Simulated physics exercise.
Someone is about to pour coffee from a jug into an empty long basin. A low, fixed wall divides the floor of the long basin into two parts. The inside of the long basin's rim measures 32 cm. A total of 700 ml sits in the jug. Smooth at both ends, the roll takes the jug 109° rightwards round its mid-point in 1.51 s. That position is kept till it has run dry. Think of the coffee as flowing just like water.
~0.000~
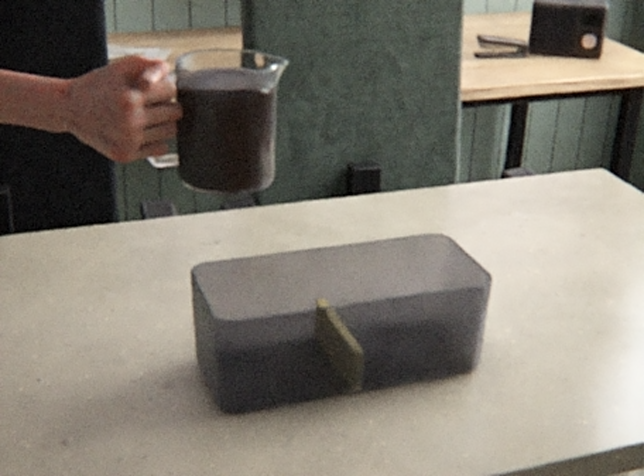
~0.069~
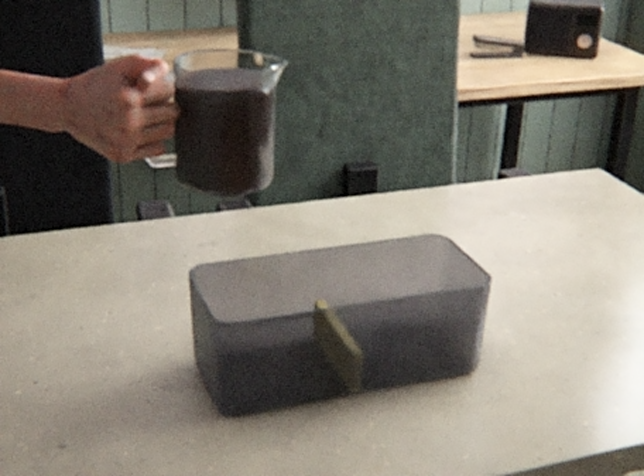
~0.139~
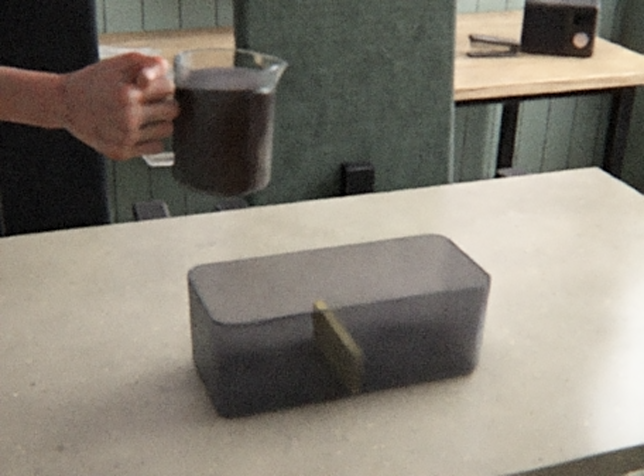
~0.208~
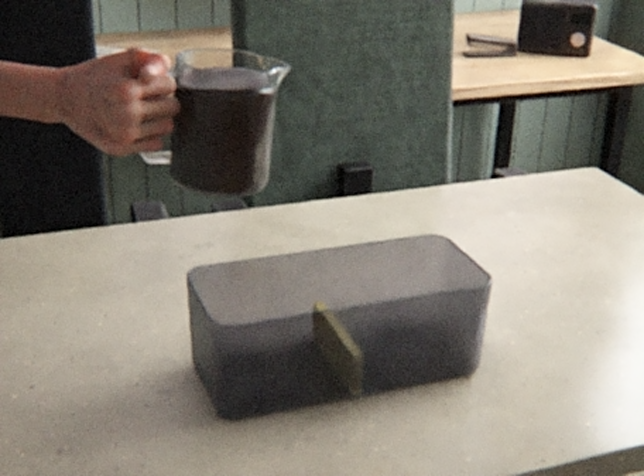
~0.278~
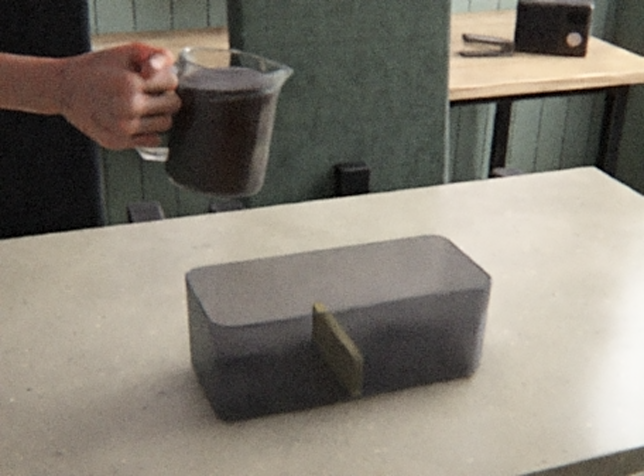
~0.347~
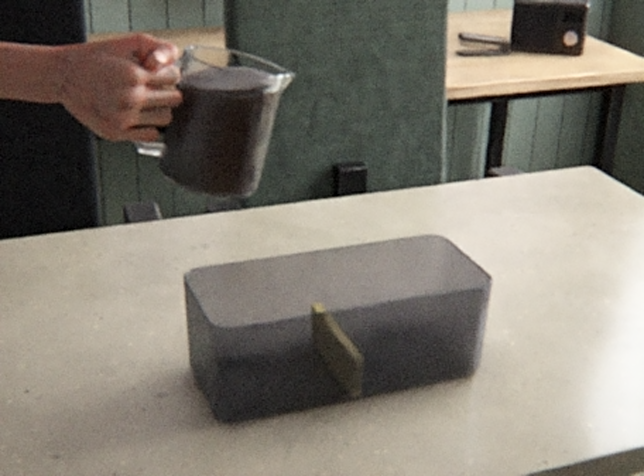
To begin with, a hand at the left holds a glass jug of dark coffee upright above a pale table, where a long translucent grey basin sits. The hand then slowly tilts the jug slightly to the right, its coffee staying inside while the basin remains still.
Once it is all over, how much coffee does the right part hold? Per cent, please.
The right part holds about 78 per cent.
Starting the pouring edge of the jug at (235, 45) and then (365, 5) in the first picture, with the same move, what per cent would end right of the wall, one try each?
I'd say 10 percent on the first go, 70 percent on the next.
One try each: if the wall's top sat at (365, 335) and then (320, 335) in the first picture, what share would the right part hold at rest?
Result: 45 per cent, then 90 per cent.
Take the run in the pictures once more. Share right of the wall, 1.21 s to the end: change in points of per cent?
Result: An increase, close to 32.
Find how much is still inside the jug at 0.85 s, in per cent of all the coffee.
Roughly 82 %.
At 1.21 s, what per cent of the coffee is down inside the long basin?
Roughly 48 per cent.
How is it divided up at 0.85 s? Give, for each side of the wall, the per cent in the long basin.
About 0 left, 5 right.
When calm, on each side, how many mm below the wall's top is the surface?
Noted: Left near 44 mm, right near 22 mm.
After 0.85 s the tilt is 65° and 81 per cent is still to pour, 0 is left of the wall and 5 right of it.
After 1.21 s the tilt is 99° and 28 per cent is still to pour, 1 is left of the wall and 47 right of it.
After 1.59 s the tilt is 109° and 1 per cent is still to pour, 15 is left of the wall and 79 right of it.
After 2.01 s the tilt is 109° and 0 per cent is still to pour, 19 is left of the wall and 78 right of it.
In the end 19 per cent lies left of the wall, 78 right of it and 2 outside.
